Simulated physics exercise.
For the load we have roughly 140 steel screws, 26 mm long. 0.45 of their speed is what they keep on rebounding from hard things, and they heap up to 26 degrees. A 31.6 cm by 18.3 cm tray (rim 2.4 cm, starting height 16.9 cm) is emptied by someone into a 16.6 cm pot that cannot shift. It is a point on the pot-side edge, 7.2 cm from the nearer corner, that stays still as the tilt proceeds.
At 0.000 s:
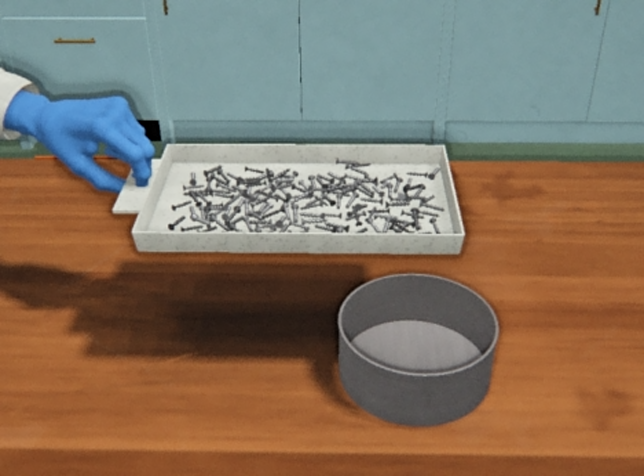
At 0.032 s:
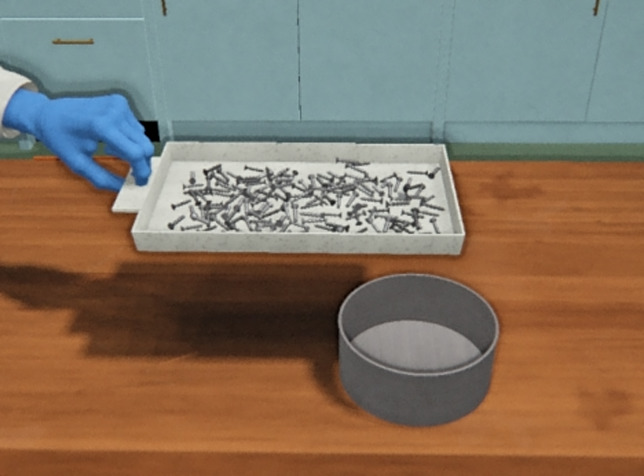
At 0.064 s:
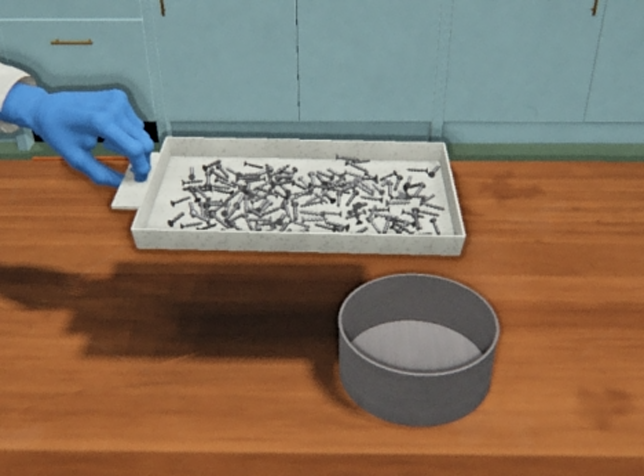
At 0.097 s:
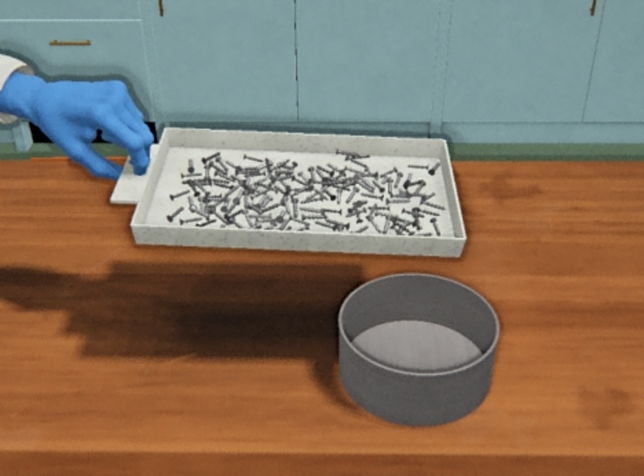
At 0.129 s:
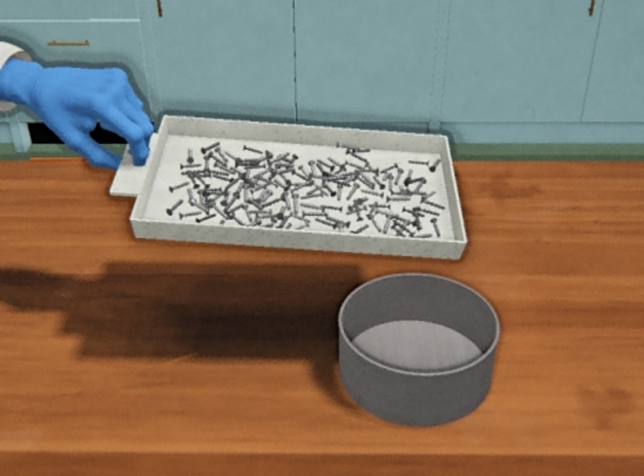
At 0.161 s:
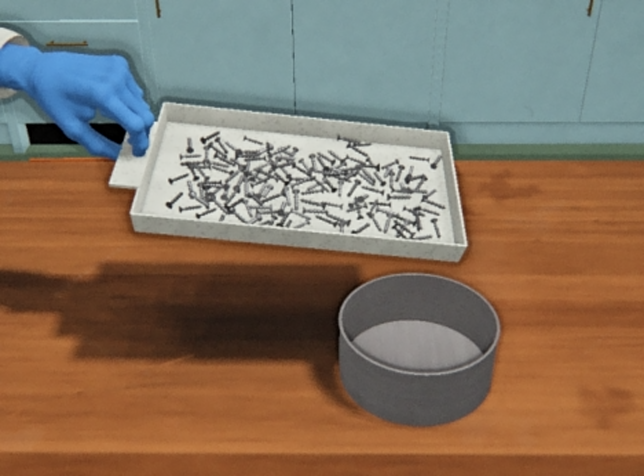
In this clip, a blue-gloved hand holds a pale tray of scattered screws above a wooden counter, near a round grey pot. The tray stays level at first, then tilts slightly, its right front corner becoming lowest.
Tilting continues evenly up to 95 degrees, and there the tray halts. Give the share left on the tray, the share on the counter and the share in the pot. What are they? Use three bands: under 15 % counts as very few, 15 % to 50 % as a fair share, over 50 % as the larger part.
Tray: Very few; counter: Very few; pot: The larger part.
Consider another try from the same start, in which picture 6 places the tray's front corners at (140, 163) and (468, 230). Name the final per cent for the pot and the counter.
Pot: 0, counter: 100.
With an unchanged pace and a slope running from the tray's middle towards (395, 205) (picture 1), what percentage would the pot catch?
My guess is roughly 10 percent.
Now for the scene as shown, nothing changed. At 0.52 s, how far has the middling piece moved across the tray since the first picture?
Displacement on the tray: About 6 cm.
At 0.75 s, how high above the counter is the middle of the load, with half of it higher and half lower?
Median height: Approx. 16 cm.
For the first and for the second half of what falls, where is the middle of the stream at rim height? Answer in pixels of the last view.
Early: About (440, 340); late: About (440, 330).
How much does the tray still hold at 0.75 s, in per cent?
I'd say close to 75 per cent.
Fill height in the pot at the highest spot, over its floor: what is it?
Close to 3.0 cm up.
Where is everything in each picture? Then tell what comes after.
In the first frame, tray tilt 0 degrees, front corners at (136, 231) and (461, 233); middle of the pieces at (301, 197); pot at (418, 320).
In the second frame, tray tilt 0 degrees, front corners at (136, 230) and (461, 233); middle of the pieces at (301, 197).
In the third frame, tray tilt 2 degrees, front corners at (135, 228) and (462, 235); middle of the pieces at (301, 194).
In the fourth frame, tray tilt 4 degrees, front corners at (135, 223) and (462, 237), lowest corner right front; middle of the pieces at (302, 191).
In the fifth frame, tray tilt 8 degrees, front corners at (135, 218) and (463, 240), lowest corner right front; middle of the pieces at (302, 186).
In the sixth frame, tray tilt 12 degrees, front corners at (135, 212) and (463, 244), lowest corner right front; middle of the pieces at (303, 181); pot at (419, 320). The tray's pace is about 115 degrees a second.
Then, at 0.52 s, tilt 53 degrees; the tray holds 100 %, the pot 0 %.
After 0.75 s, tilt 79 degrees; the tray holds 75 %, the pot 10 %.
After 1.10 s, tilt 95 degrees; the tray holds 5 %, the pot 90 %.
By 1.9 s all is still; tray 0 %, counter 0 %, pot 100 %.
